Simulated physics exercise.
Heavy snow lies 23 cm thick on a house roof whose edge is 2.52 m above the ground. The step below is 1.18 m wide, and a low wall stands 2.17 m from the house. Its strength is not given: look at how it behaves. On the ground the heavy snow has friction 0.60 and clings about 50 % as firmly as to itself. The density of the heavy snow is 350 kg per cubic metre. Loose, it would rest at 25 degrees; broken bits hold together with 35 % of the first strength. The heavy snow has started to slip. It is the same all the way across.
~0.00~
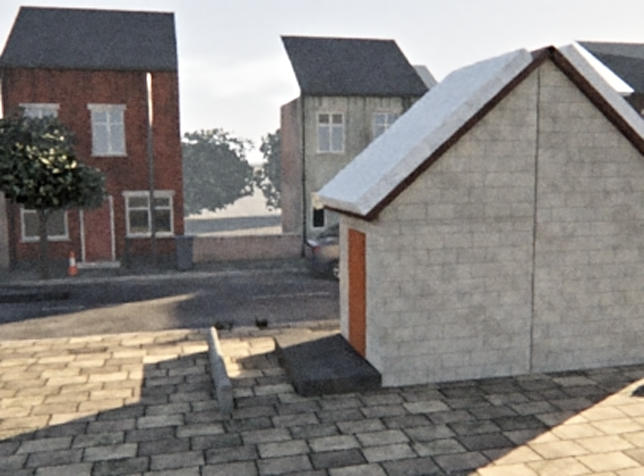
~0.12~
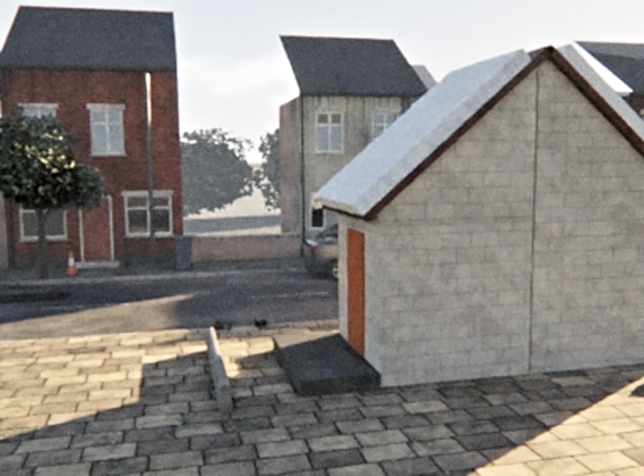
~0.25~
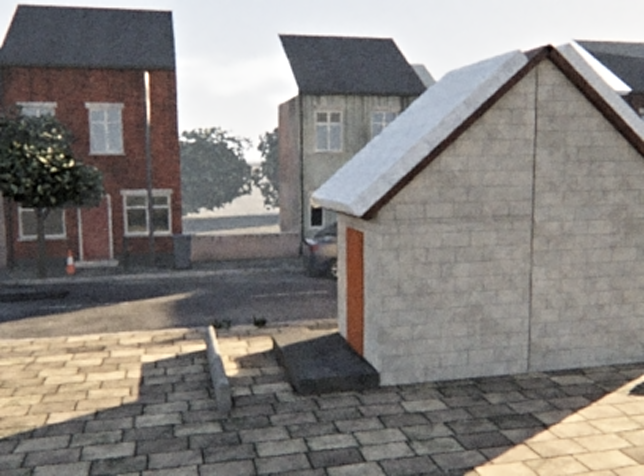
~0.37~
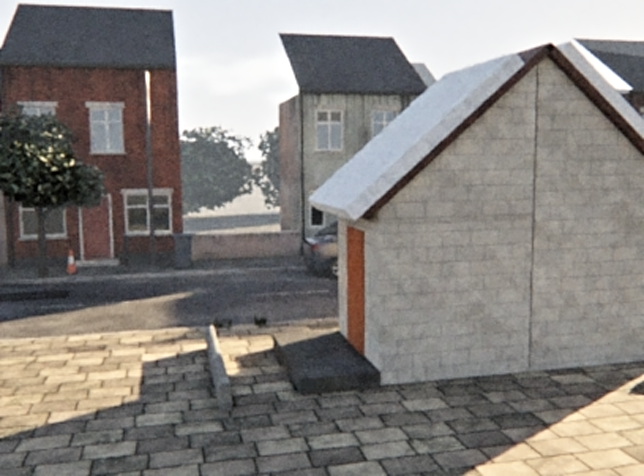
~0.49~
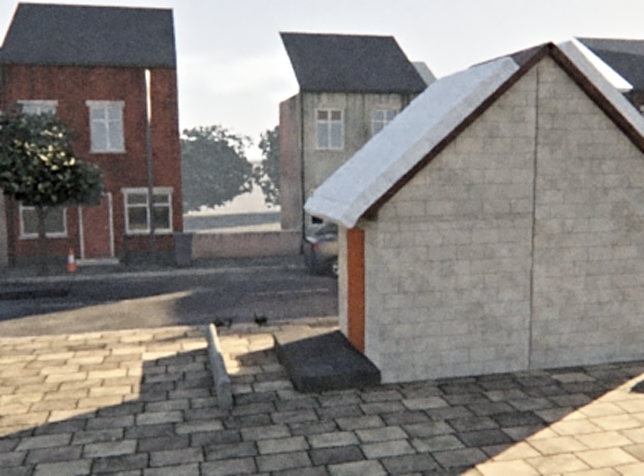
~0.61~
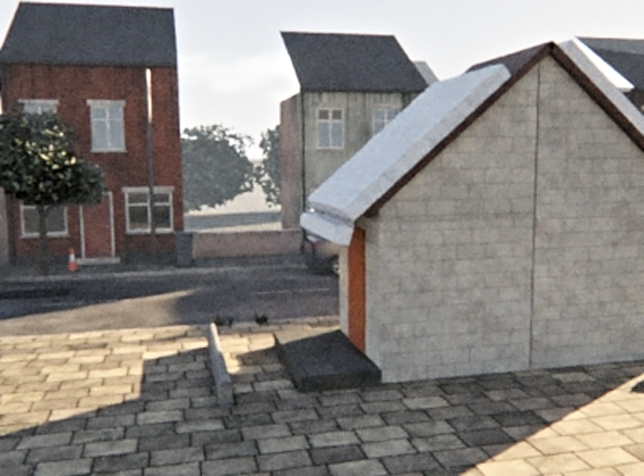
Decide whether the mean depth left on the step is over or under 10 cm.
The mean depth left on the step is under 10 cm.
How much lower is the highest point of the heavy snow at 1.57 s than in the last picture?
Roughly 1.8 m.
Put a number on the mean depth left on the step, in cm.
Some 7 cm.
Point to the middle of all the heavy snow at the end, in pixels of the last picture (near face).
Near (246, 382).
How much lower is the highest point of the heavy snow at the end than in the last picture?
About 4.0 m.
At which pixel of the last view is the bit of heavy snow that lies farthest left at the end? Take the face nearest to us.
Near (75, 409).
After 1.05 s, 74 % of the snow is still up on the roof and 26 % is falling or down.
After 1.57 s, 23 % of the snow is still up on the roof and 77 % is falling or down.
After 2.08 s, none of the snow is still up on the roof and all is falling or down.
After 2.60 s, none of the snow is still up on the roof and all is falling or down.
After 2.90 s, at the end, none of the snow is still up on the roof and the snow on the step is 6.9 cm deep on average.
